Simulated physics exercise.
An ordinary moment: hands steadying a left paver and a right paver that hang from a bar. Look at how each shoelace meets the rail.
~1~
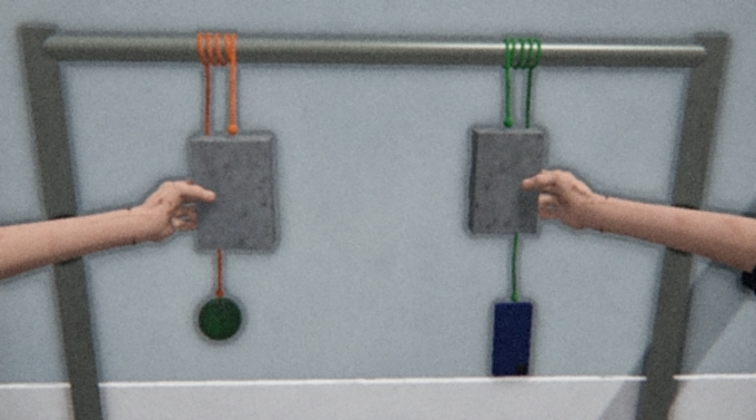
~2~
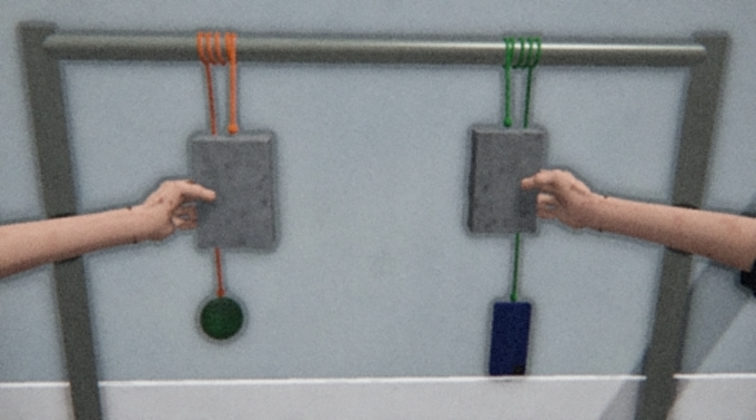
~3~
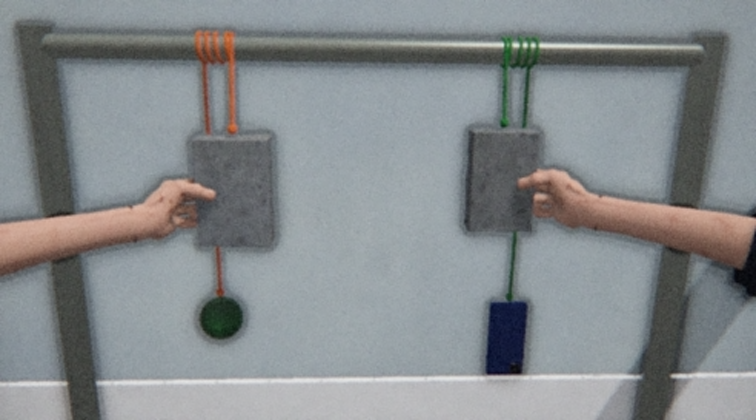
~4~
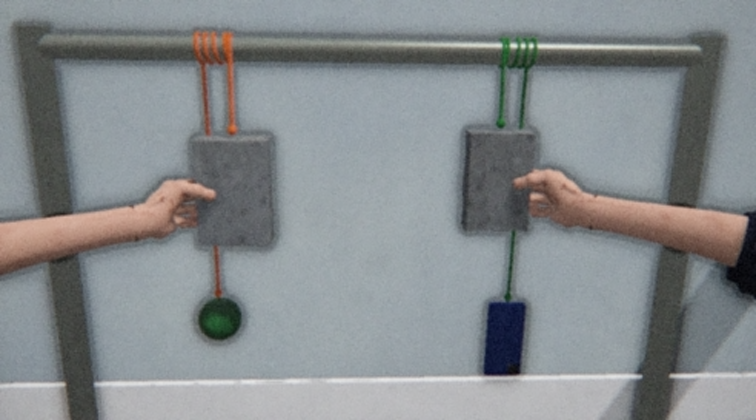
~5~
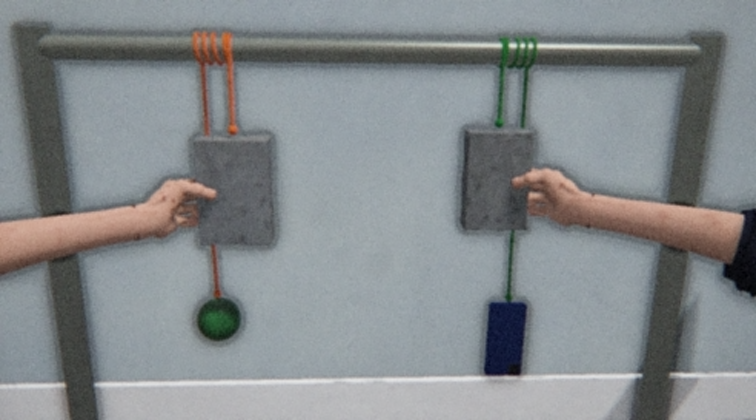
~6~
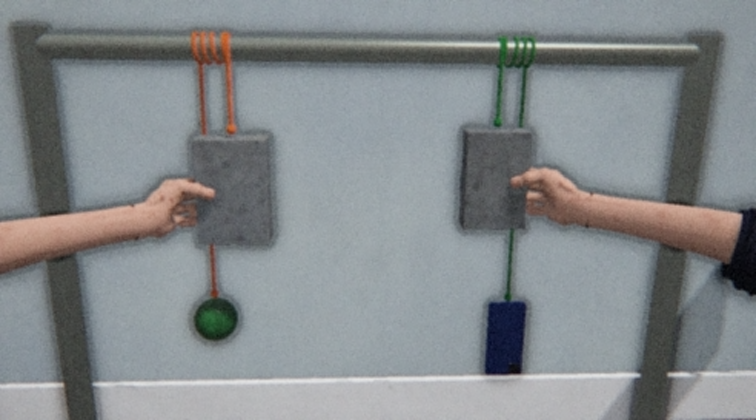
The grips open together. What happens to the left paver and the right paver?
Outcome: The left paver stays hanging. The right paver is held.
Then, 0.28 s past the final frame, left paver still up near (232, 168); right paver still up near (500, 137).
Then, 0.74 s past the final frame, left paver still up near (237, 147); right paver still up near (499, 137).
Then, 1.22 s past the final frame, left paver still up near (231, 167); right paver still up near (500, 156).
When it is over, left paver still up near (240, 173); right paver still up near (492, 163). The left paver is held and the right paver keeps its height.
